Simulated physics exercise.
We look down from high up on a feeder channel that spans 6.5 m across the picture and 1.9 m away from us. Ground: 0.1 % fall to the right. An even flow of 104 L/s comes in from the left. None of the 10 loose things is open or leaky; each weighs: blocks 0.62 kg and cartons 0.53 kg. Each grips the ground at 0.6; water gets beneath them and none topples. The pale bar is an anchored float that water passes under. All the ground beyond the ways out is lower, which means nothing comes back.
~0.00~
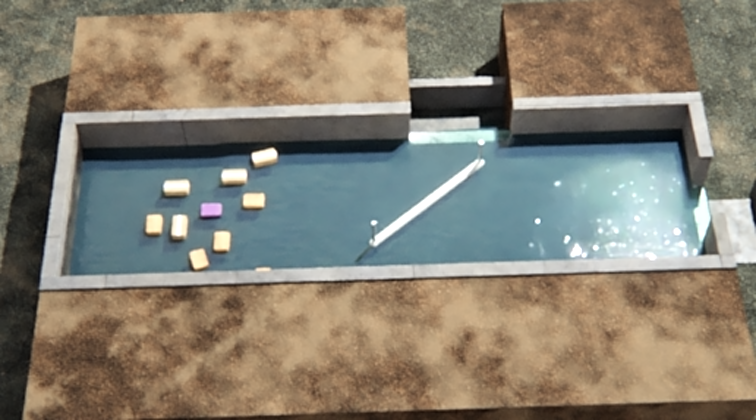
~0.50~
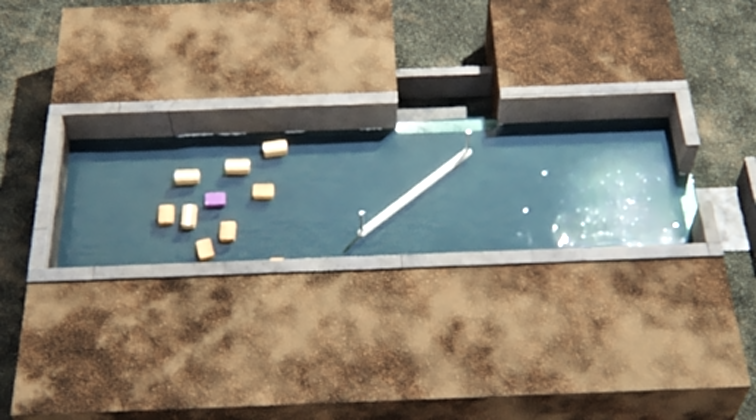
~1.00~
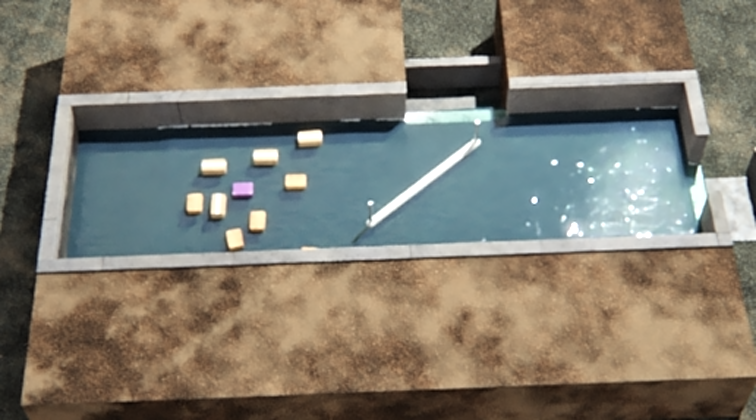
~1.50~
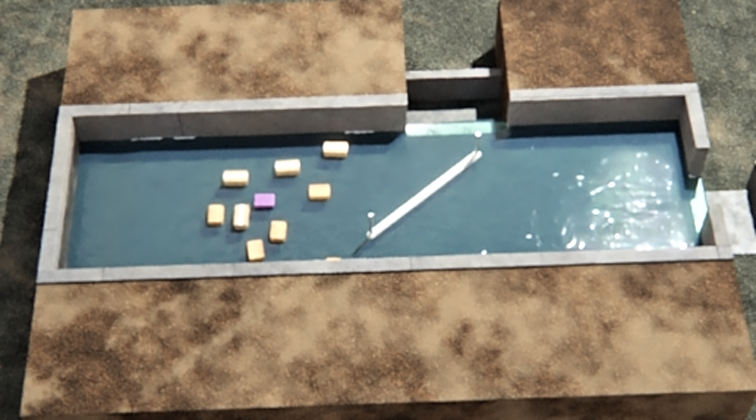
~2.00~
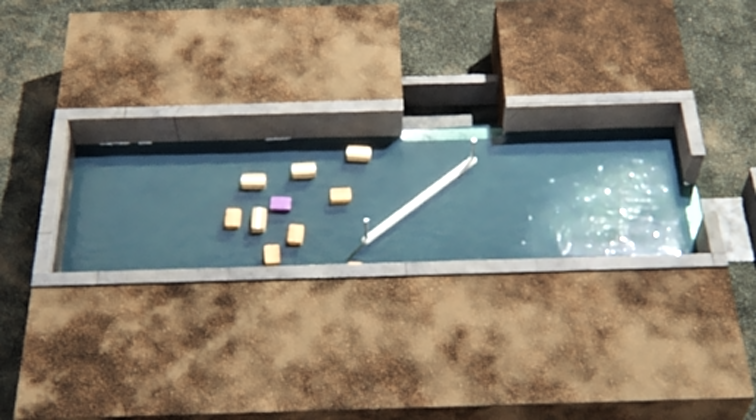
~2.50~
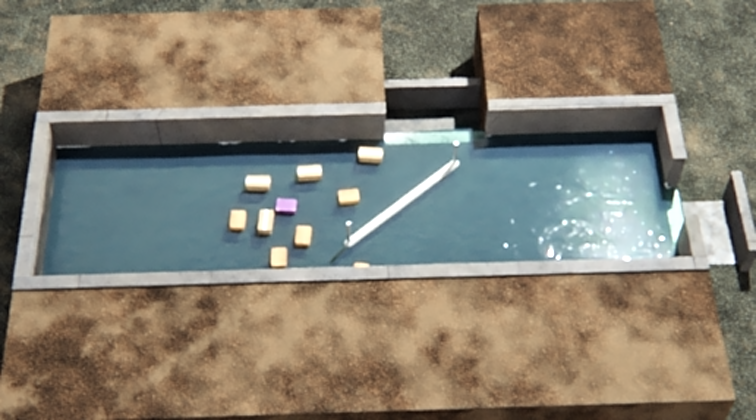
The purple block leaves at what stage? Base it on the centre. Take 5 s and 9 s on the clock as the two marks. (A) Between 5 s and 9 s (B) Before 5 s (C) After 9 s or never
Answer: A.
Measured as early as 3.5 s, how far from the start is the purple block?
Roughly 150 cm by then.
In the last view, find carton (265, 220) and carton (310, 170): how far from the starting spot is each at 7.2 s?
Log: Item 1 at 300 cm, item 2 gone out.
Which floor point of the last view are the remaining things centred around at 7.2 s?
Around (466, 201).
After 3.5 s the purple block is near (335, 202), 1.6 m from its start, afloat; 0 of 10 are out; 10 afloat.
After 7.2 s the purple block has gone out (at 7.1 s); 5 of 10 are out; 5 afloat.
After 12.0 s the purple block has gone out (at 7.1 s); 8 of 10 are out; 2 afloat.
After 16.0 s the purple block has gone out (at 7.1 s); 10 of 10 are out; 0 afloat.
